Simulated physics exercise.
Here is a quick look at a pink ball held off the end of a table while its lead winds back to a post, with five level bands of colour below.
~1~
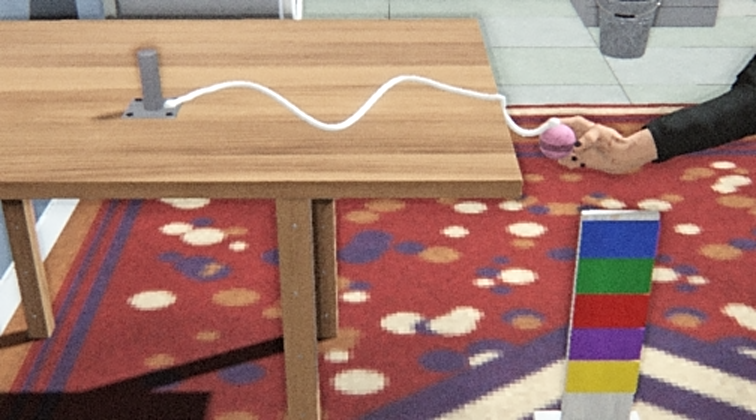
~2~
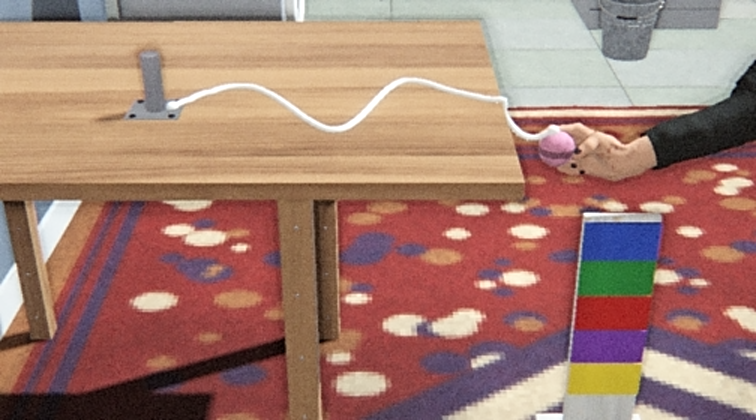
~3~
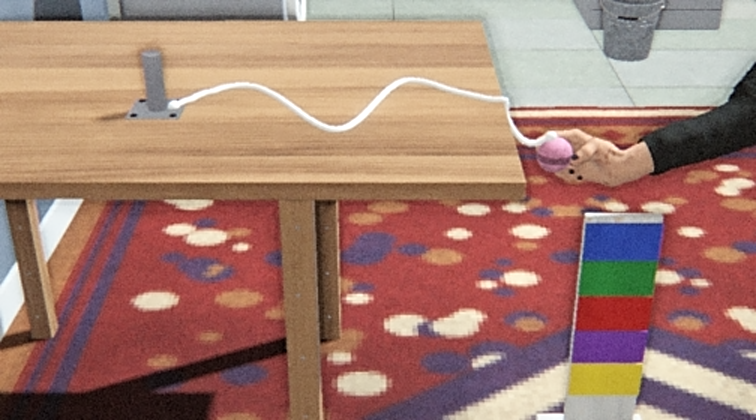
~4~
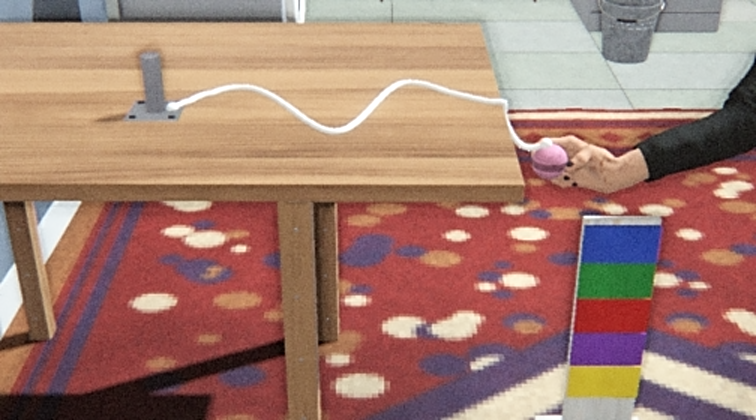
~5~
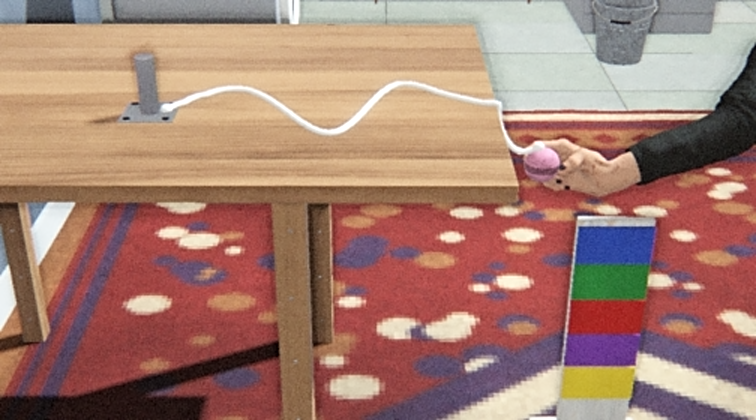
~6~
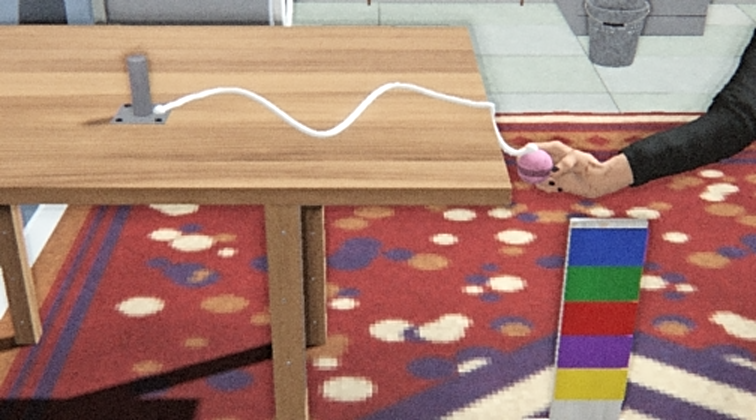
At first, a hand holds a pink ball just off the right end of a wooden table, its white lead winding back to a grey post, above an upright strip of coloured bands. The hand lowers the ball slightly, then the whole view drifts a little left while the hand keeps its grip.
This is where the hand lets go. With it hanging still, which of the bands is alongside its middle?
The band alongside its middle is purple.
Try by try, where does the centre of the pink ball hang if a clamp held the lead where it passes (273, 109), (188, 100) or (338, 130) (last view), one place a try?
Going try by try, I'd put it close to (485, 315), then (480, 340), and finally (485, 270).
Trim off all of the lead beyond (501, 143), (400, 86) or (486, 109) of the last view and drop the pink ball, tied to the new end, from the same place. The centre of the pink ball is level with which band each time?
First try: Red; second try: None, it hangs higher; third try: Green.
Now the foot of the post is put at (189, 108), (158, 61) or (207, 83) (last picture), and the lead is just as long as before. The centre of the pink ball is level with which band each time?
Going case by case, it's yellow, red and finally yellow.
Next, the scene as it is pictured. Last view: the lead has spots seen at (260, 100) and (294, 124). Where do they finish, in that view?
(296, 113) and (369, 113), approximately.
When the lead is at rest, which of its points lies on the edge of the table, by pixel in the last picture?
Look close to (363, 107) - that's the one.
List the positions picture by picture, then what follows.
Pink ball (557, 142); blue (620, 241); green (615, 277); red (611, 312); purple (607, 346); yellow (603, 378), in the first picture.
Pink ball (556, 149); lead through (212, 92) (283, 102) (349, 126) (387, 90) (468, 95), in the second picture.
Pink ball (555, 155), in the third picture.
Pink ball (549, 161); lead through (212, 94) (283, 104) (349, 128) (387, 91) (468, 98), in the fourth picture.
Pink ball (542, 165), in the fifth picture.
Pink ball (535, 167); lead through (199, 97) (270, 107) (337, 131) (375, 95) (455, 101), in the sixth picture.
Soon after, ball near (511, 300); level with red.
After that, ball near (450, 351); level with purple.
And then, ball near (494, 348); level with purple.
In the end, ball near (474, 351); level with purple. Its middle rests at the purple band.
